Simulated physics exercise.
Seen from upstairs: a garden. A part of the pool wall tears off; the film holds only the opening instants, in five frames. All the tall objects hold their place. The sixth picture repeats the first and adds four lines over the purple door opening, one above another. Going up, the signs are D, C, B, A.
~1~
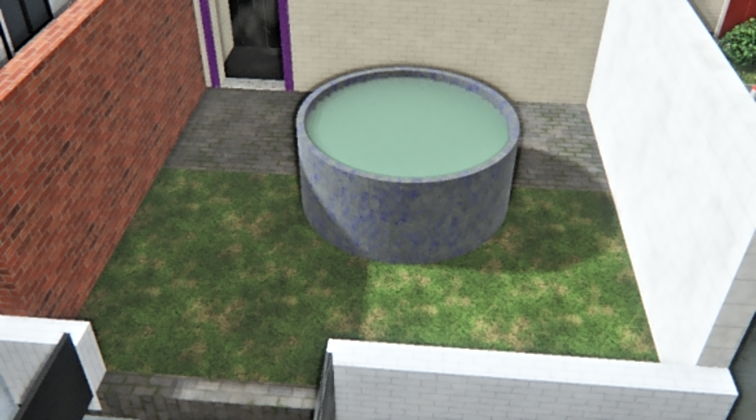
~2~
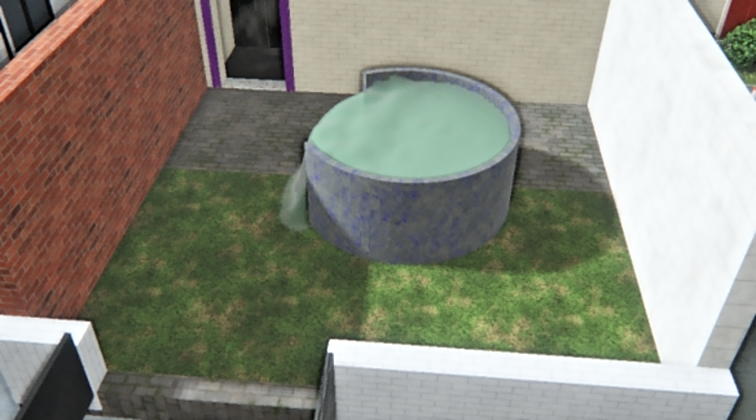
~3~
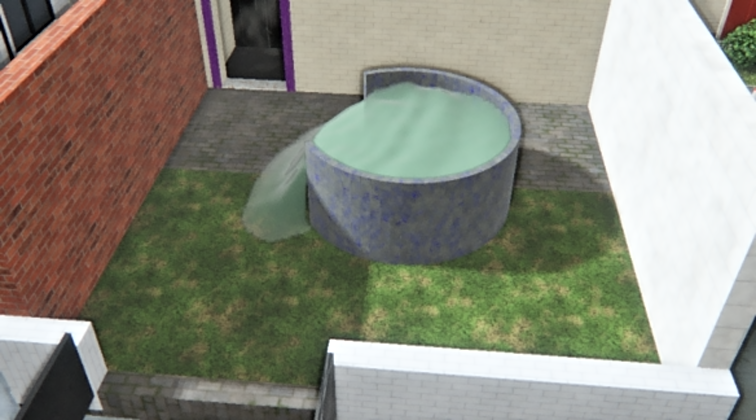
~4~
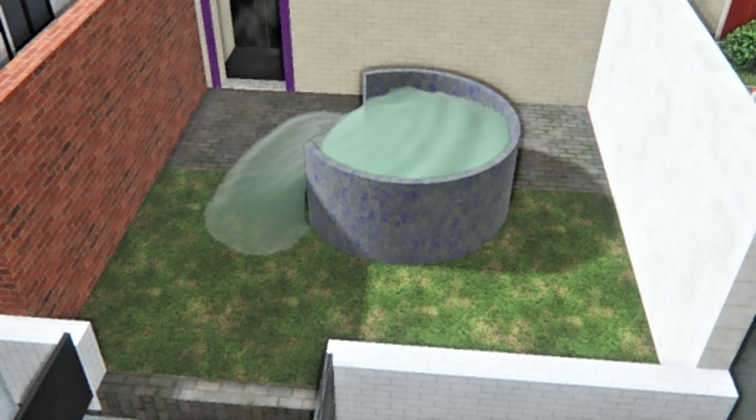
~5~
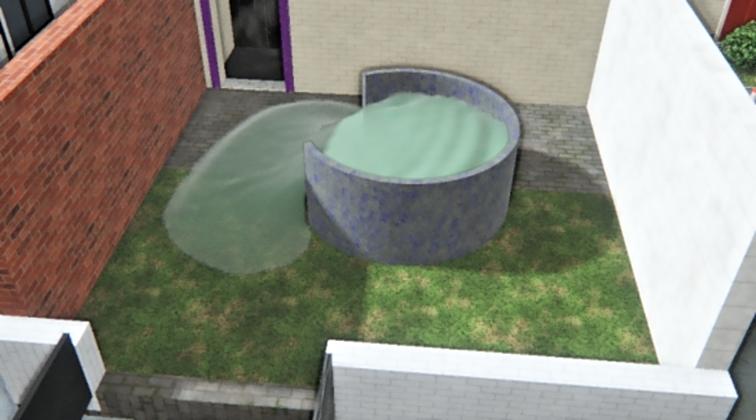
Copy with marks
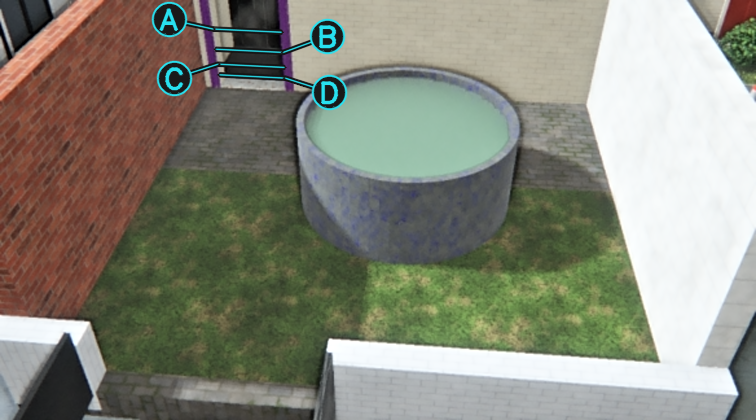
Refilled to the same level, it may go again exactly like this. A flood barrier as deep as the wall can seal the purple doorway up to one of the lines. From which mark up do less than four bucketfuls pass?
The limit is B.
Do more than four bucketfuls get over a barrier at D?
Yes, it does.
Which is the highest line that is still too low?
The answer is C.
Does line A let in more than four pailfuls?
No.
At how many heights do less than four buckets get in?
Two of the four.
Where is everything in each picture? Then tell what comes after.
In the first frame, water in the pool at rest, its middle at (408, 125); foot of the purple doorway at (253, 89); open gate at (207, 326).
In the second frame, 2 % of the ground under water, visible out to (297, 226).
In the third frame, 6 % of the ground under water, visible out to (261, 231).
In the fourth frame, 12 % of the ground under water, visible out to (244, 246).
In the fifth frame, 21 % of the ground under water, visible out to (189, 247).
In cyan, A at (247, 30); B at (249, 50); C at (251, 65); D at (252, 76); from the bottom up D, C, B, A.
For line A, nothing gets over.
For line B, a splash gets over, under a bucket.
For line C, about 9 bucketfuls get in.
For line D, dozens of bucketfuls pour in.
